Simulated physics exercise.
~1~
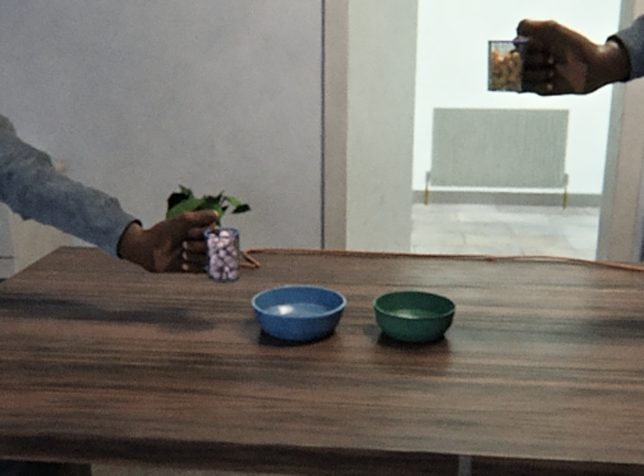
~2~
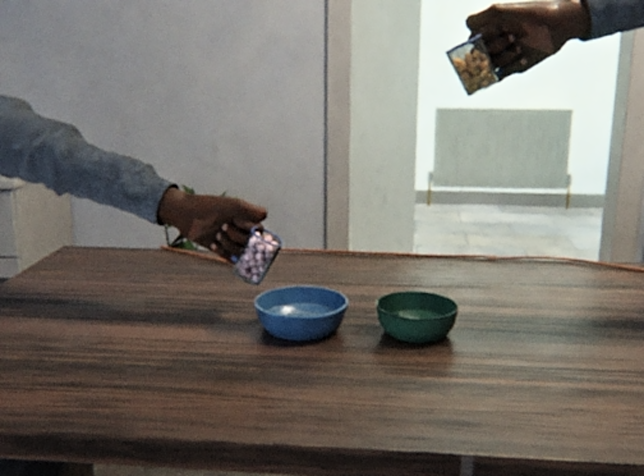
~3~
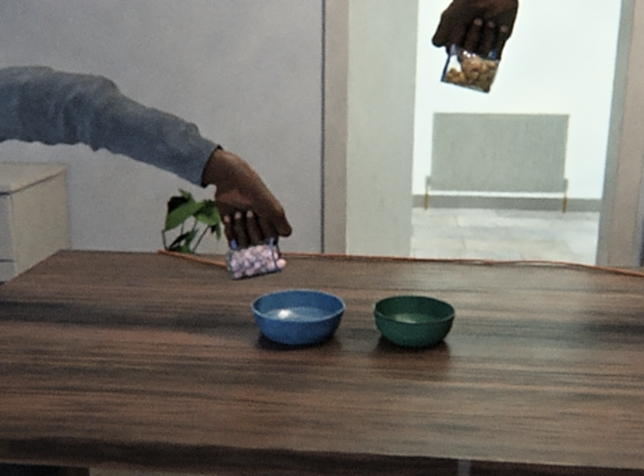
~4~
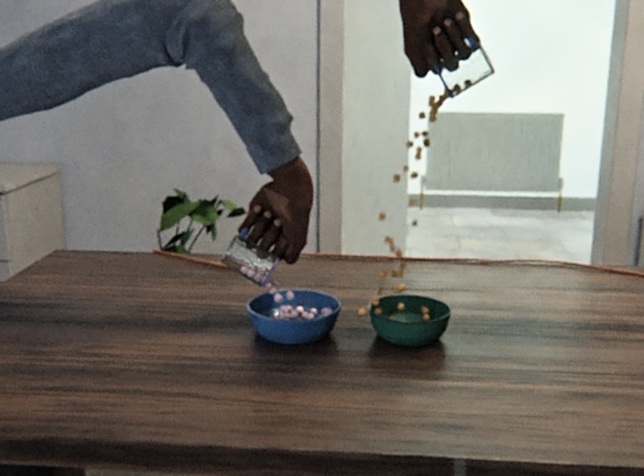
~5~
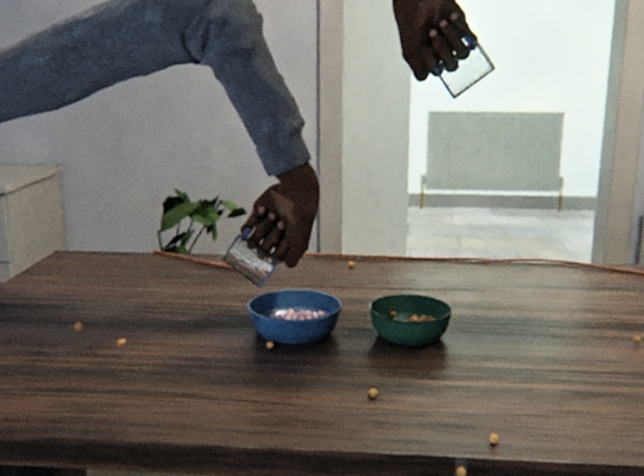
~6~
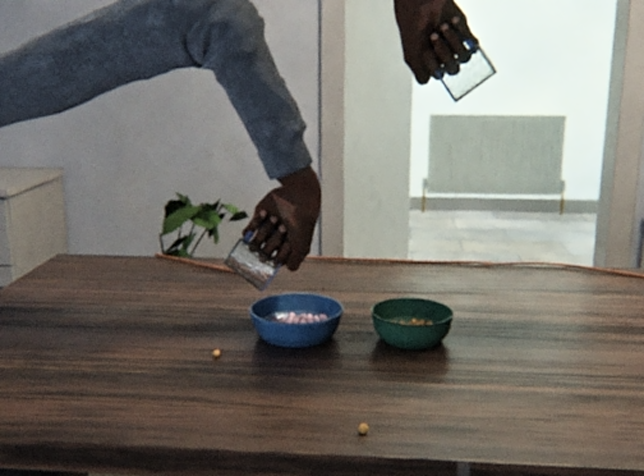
Two hands tipping clear cups over bowls, the low left pour staying in the blue, the high right one scattering some pieces.
